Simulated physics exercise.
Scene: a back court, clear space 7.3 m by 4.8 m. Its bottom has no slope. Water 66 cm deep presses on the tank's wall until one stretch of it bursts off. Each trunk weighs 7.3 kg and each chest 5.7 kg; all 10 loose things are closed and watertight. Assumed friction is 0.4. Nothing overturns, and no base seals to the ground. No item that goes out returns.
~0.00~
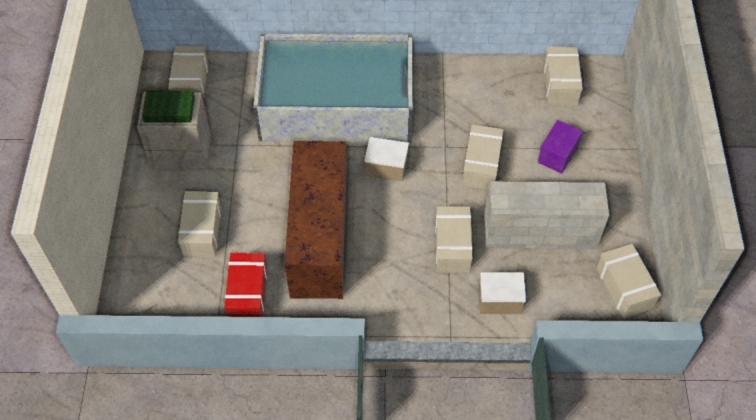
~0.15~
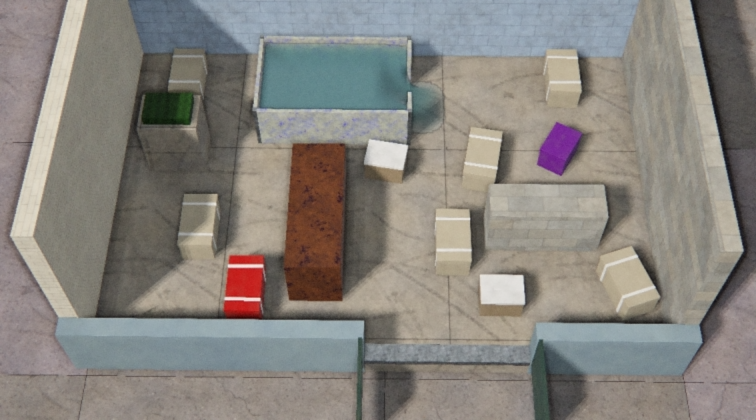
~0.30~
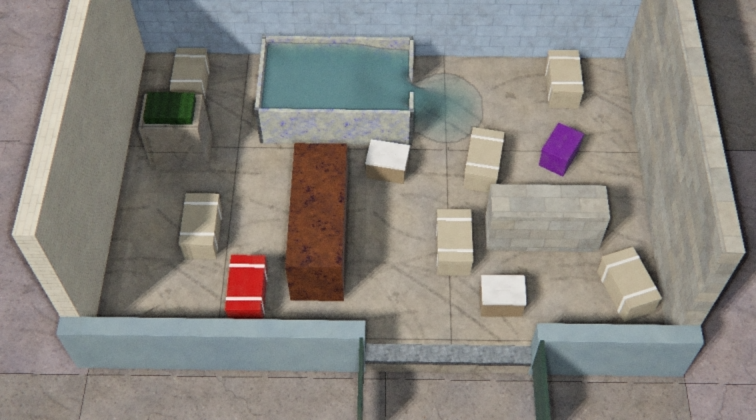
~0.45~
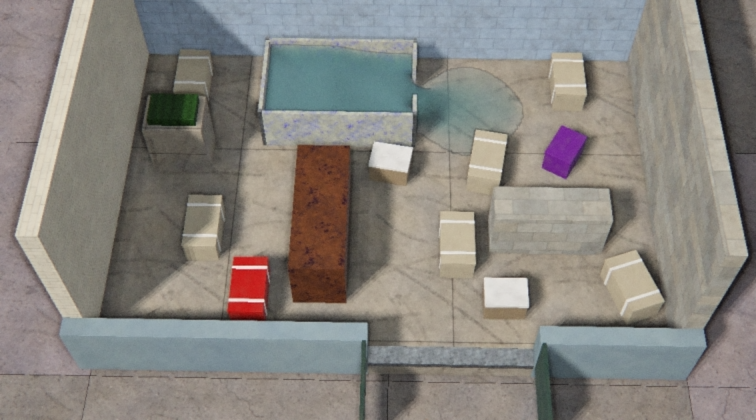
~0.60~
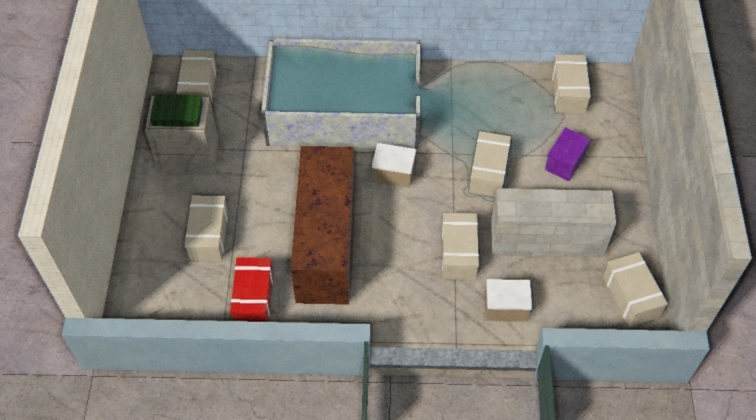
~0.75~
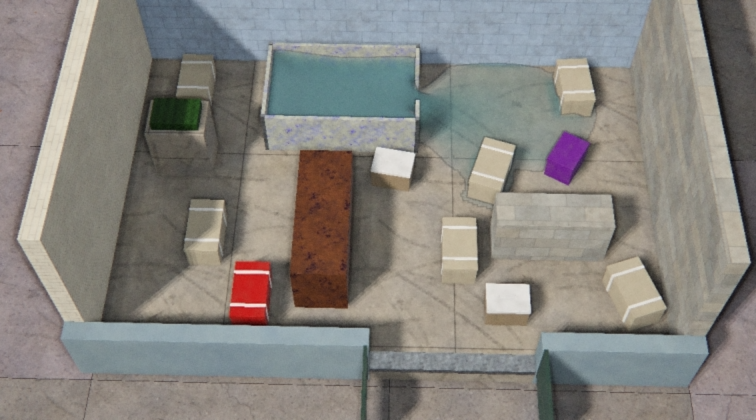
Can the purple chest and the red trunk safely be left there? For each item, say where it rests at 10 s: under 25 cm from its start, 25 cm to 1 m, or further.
As I see it, the purple chest ends up well away; the red trunk shifts a short distance.
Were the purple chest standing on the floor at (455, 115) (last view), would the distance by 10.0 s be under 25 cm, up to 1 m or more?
As it turns out, it is swept away.
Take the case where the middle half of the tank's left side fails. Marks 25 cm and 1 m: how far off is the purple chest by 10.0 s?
In that case the purple chest holds its place.
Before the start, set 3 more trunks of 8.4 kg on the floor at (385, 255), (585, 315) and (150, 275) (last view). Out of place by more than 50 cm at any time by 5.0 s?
In turn: Short of it, more, under.
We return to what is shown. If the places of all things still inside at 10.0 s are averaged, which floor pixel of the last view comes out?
(295, 223).
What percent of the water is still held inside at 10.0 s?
94 % or so.
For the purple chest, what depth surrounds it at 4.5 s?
I'd say around 5 cm.
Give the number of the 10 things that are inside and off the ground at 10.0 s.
By my count, 5.
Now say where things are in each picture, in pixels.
The first frame shows the purple chest at (562, 139) rests on the ground; the red trunk at (245, 280), on the bottom; water covers 2.7 m2; 0 of 10 have shifted.
The second frame shows the purple chest at (561, 141) rests on the ground; the red trunk at (244, 282) rests on the ground; water covers 3.1 m2; 0 of 10 have shifted.
The third frame shows the purple chest at (563, 142), on the bottom; the red trunk at (245, 282), on the bottom; 3.7 m2 under water; 0 of 10 have shifted.
The fourth frame shows the purple chest at (566, 144) rests on the ground; the red trunk at (248, 284), on the bottom; 4.6 m2 under water; 0 of 10 have shifted.
The fifth frame shows the purple chest at (569, 146) rests on the ground; the red trunk at (251, 285), on the bottom; 5.6 m2 under water; 0 of 10 have shifted.
The sixth frame shows the purple chest at (569, 150) rests on the ground; the red trunk at (250, 288) rests on the ground; water covers 6.7 m2; 2 of 10 have shifted.
After 2.0 s the purple chest is near (648, 224), 1.5 m from its start, aground; the red trunk is near (250, 288), 0.0 m from its start, aground; 0 of 10 are out; 1 afloat.
After 4.5 s the purple chest is near (566, 289), 2.2 m from its start, aground; the red trunk is near (250, 288), 0.0 m from its start, aground; 0 of 10 are out; 3 afloat.
After 7.0 s the purple chest is near (459, 244), 2.2 m from its start, afloat; the red trunk is near (250, 288), 0.0 m from its start, aground; 0 of 10 are out; 5 afloat.
After 10.0 s the purple chest is near (388, 227), 2.8 m from its start, afloat; the red trunk is near (208, 265), 0.7 m from its start, aground; 0 of 10 are out; 5 afloat.
